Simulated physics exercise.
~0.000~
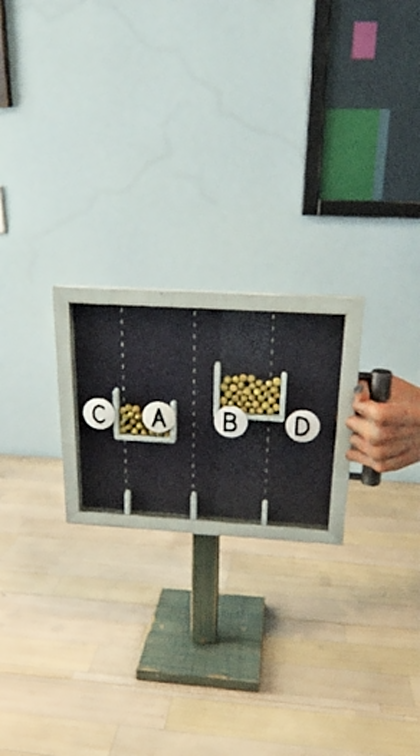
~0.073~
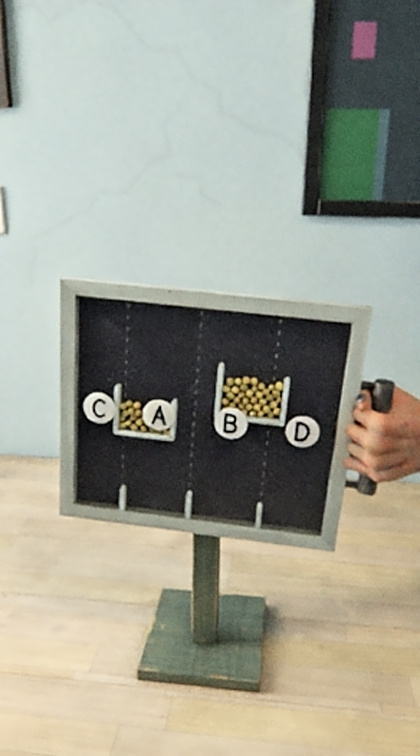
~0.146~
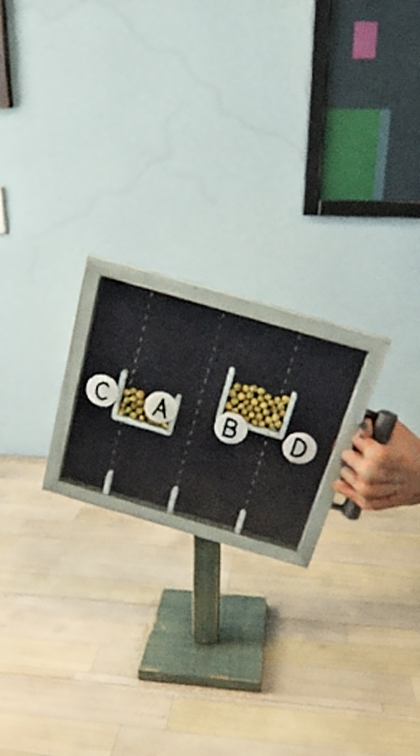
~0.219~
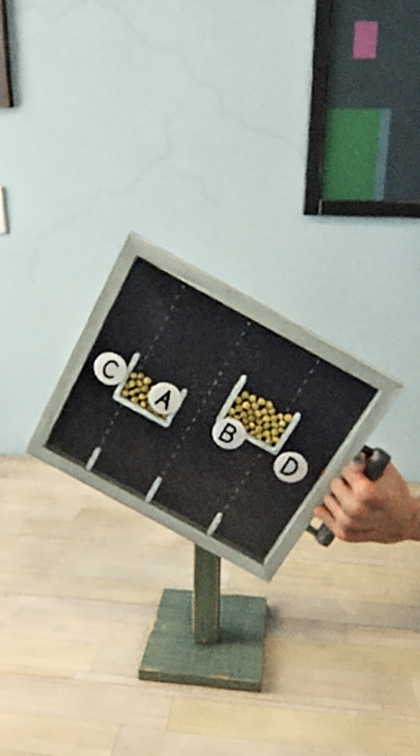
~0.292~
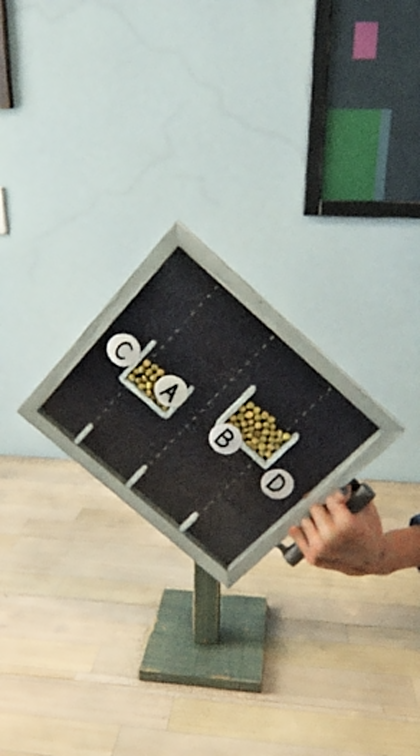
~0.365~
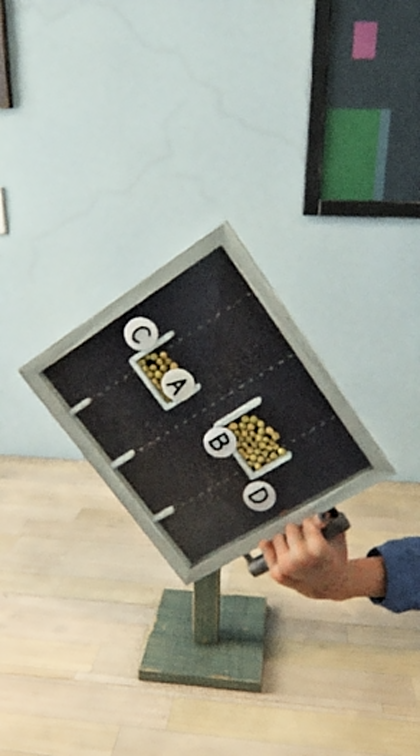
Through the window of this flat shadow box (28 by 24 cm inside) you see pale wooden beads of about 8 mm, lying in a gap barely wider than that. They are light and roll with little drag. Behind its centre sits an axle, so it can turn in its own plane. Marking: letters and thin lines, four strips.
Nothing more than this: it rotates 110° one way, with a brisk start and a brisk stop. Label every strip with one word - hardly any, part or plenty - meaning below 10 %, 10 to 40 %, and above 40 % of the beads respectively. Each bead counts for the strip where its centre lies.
A - hardly any. B - hardly any. C - hardly any. D - plenty.
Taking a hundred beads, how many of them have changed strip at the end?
Roughly 90 in a hundred.
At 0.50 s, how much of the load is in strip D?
Close to 15 per cent of the load.
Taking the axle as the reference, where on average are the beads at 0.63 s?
The middle sits around 2 cm right and 2 cm below.
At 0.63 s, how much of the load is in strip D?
30 per cent.
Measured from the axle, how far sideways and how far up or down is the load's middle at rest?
The middle sits around 4 cm right of it and 14 cm below it.
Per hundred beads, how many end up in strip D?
I'd put it at close to 100 in a hundred.
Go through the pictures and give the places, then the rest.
The first picture shows level; about 60 beads; beads centred (205, 407); top one (243, 378); A (159, 417), B (231, 422), C (99, 414), D (303, 426).
The second picture shows turned 3° clockwise; beads centred (206, 407); top one (246, 381).
The third picture shows turned 14° clockwise; beads centred (209, 408); top one (238, 387); wall ends (243, 513), (176, 490), (110, 474), (232, 371) to (294, 396), (125, 373) to (178, 398).
The fourth picture shows turned 27° clockwise; beads centred (212, 409); top one (141, 377).
The fifth picture shows turned 41° clockwise; beads centred (215, 411); top one (146, 364).
The sixth picture shows turned 54° clockwise; beads centred (217, 415); top one (163, 356); A (178, 385), B (220, 442), C (141, 334), D (260, 496).
After 0.50 s, it stands 79° clockwise; the beads' middle is 2 cm right of and level with the centre; A 40 %, B 45 %, C 5 %, D 15 %.
After 0.63 s, it stands 102° clockwise; the beads' middle is 2 cm right of and 2 cm below the centre; A 40 %, B 30 %, D 30 %.
After 0.74 s, it stands 110° clockwise; the beads' middle is 3 cm right of and 5 cm below the centre; A 35 %, B 25 %, D 40 %.
Settled by 1.9 s, it stands 110° clockwise; A 0 %, B 0 %, C 0 %, D 100 %.
